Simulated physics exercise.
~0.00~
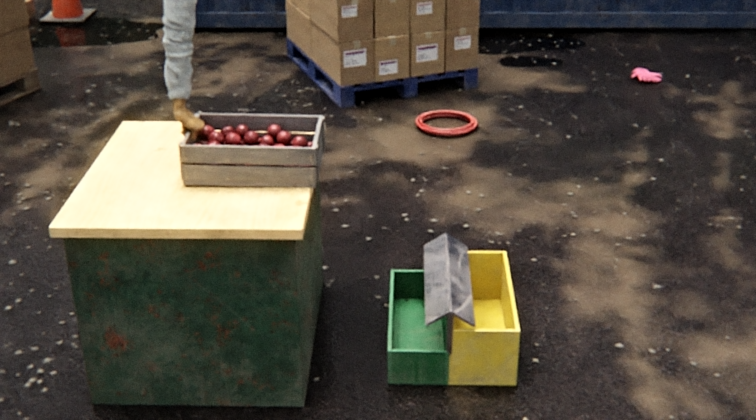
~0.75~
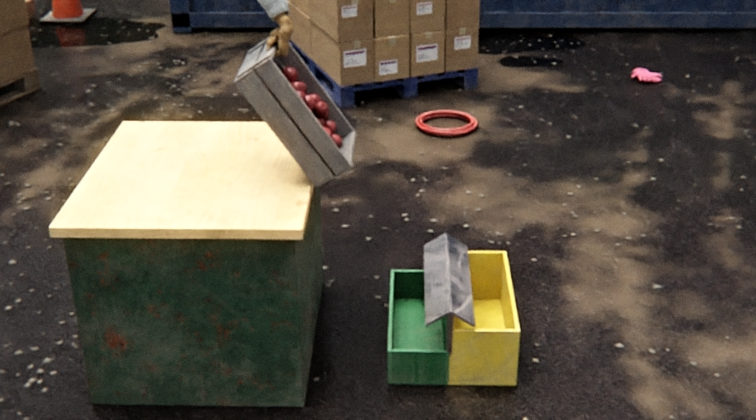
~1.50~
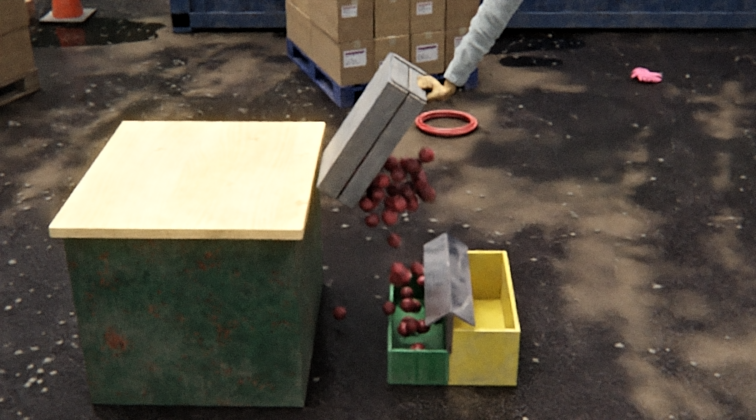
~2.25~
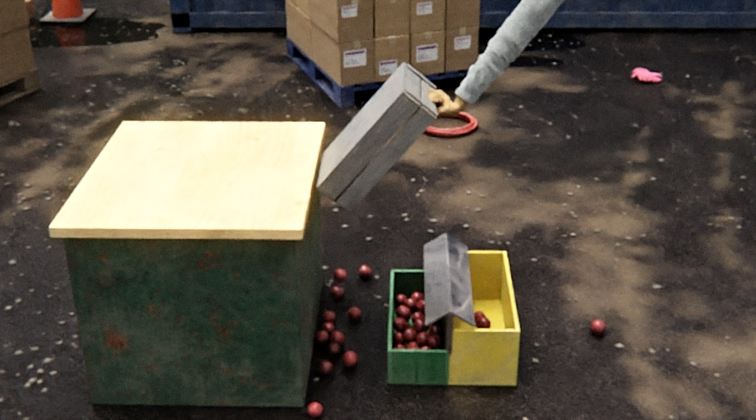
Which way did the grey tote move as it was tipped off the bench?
The grey tote moved to the right, going over the end of the bench as it tipped.
